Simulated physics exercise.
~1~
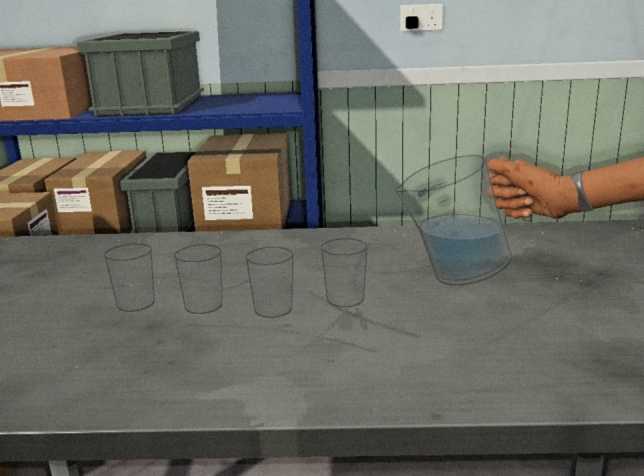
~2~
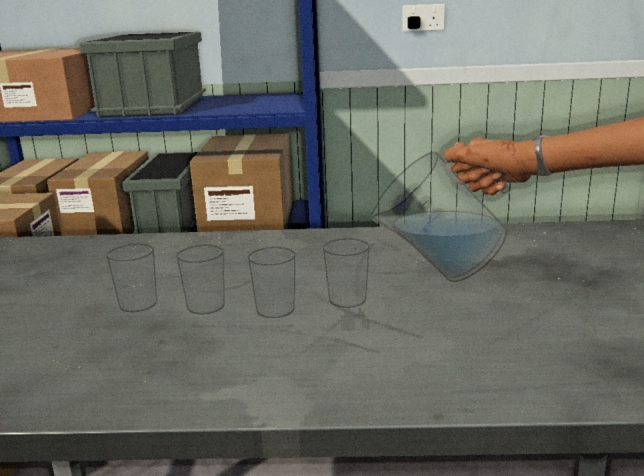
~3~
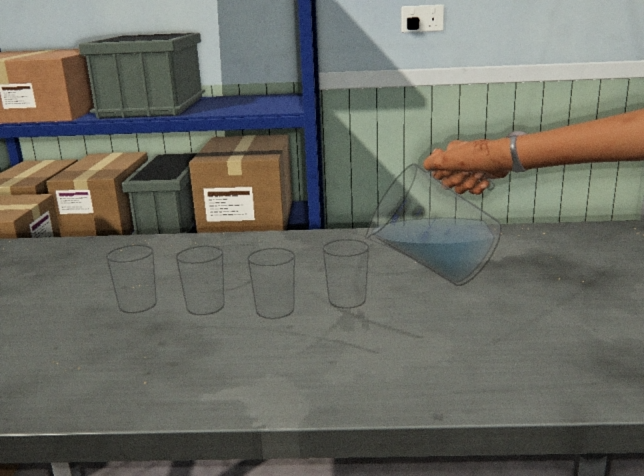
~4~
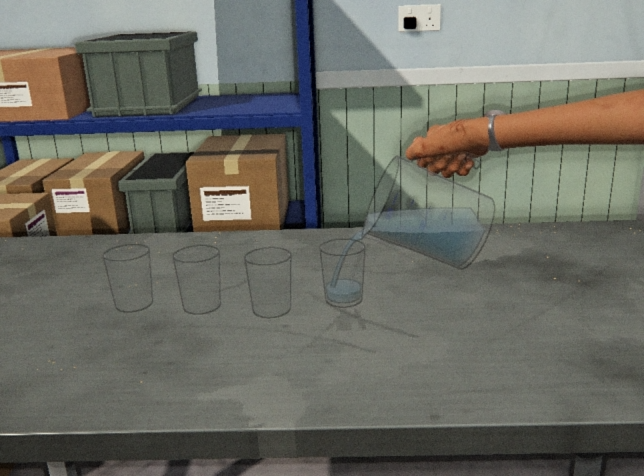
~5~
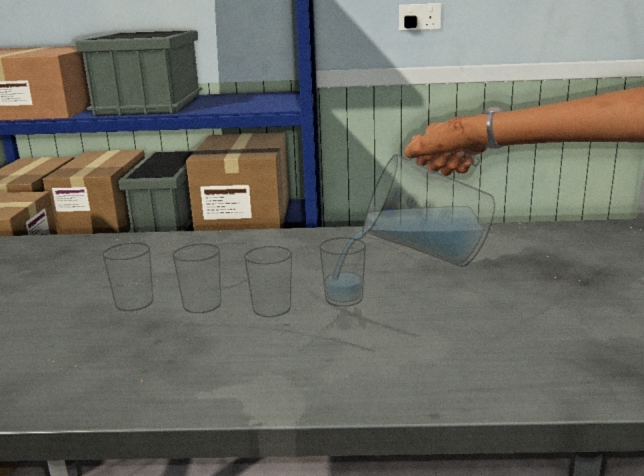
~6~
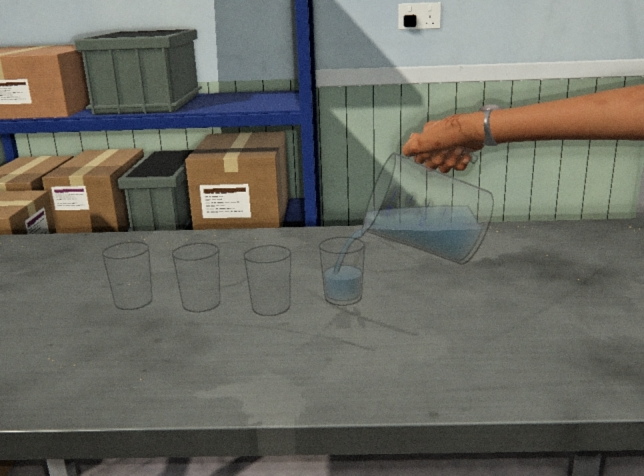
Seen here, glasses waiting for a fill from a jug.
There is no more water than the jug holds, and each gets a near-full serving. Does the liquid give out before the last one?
Yes, it gives out first.
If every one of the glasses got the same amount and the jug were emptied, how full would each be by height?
Common level: Some 70 in a hundred.
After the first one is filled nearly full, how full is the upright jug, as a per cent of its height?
I'd put it near 25 in a hundred.
Shortly, the first is about two thirds full.
Then, the first is done and the jug has about two thirds of its load.
At the finish, the jug is empty with two filled and the next at nearly all of a serving.
